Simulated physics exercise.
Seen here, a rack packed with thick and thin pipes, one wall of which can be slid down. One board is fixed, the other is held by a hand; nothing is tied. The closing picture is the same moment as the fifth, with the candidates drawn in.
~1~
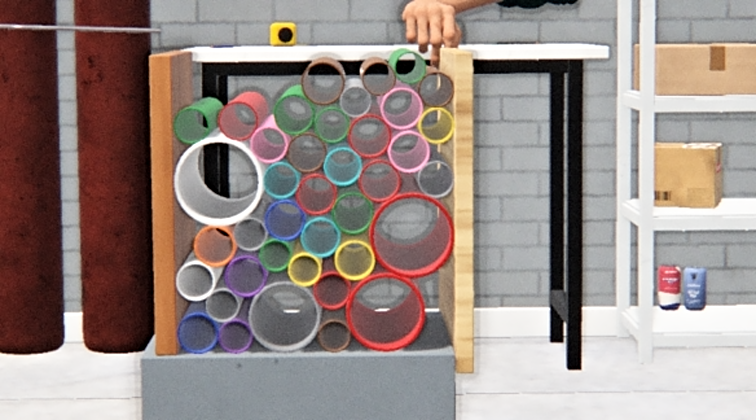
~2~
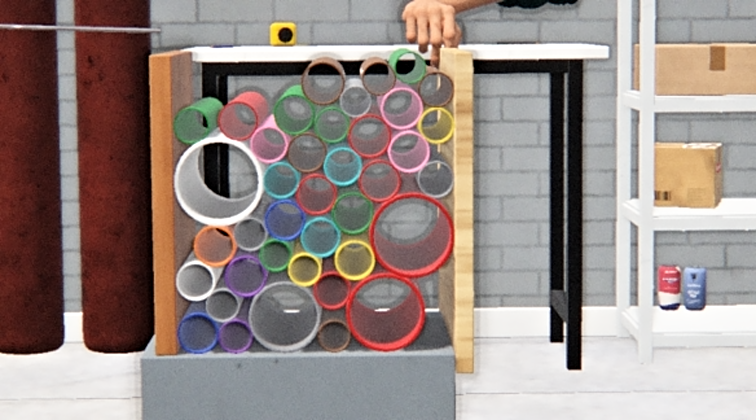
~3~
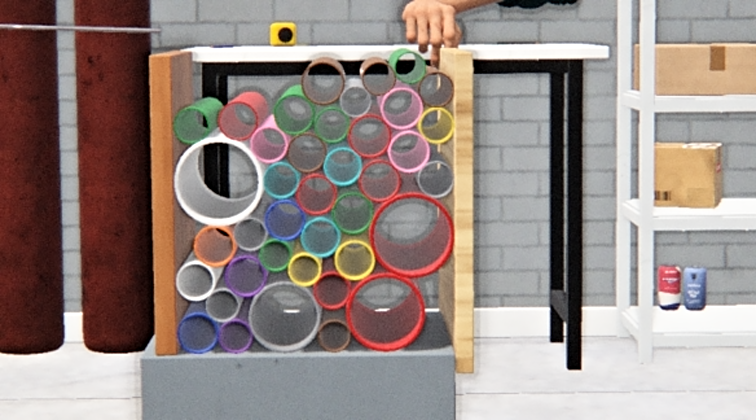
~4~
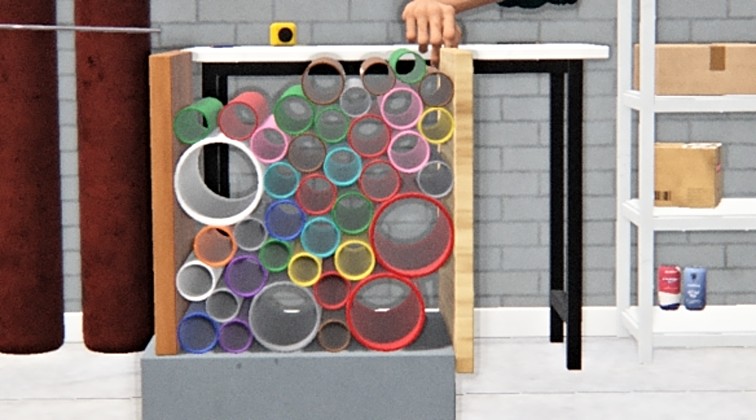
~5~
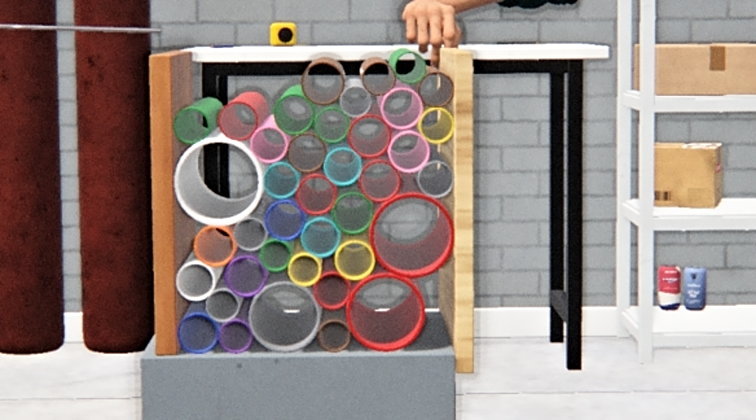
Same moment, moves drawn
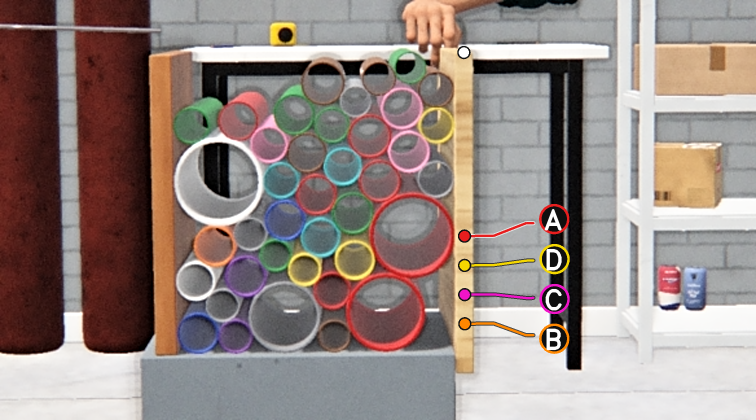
A hand resting at the top of a wooden side board beside a rack packed with colourful pipes, all staying still.
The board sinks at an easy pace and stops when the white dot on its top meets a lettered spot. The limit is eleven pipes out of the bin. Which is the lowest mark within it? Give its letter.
The lowest mark that will do is D.
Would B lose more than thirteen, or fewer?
It loses more than thirteen.
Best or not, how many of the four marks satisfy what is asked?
Two of the four.
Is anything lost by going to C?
Yes, at C.
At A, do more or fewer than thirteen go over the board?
It loses fewer than thirteen.
On the marked copy, A at (465, 236); B at (465, 324); C at (465, 295); D at (465, 266); the white dot at (464, 53).
With D. Early on, top of the board (454, 142).
Further on, top of the board (455, 240).
At the end, top of the board (455, 265), about eight out over the board.
As for the rest, A about eight out over the board; B more than eleven out over the board; C more than eleven out over the board.
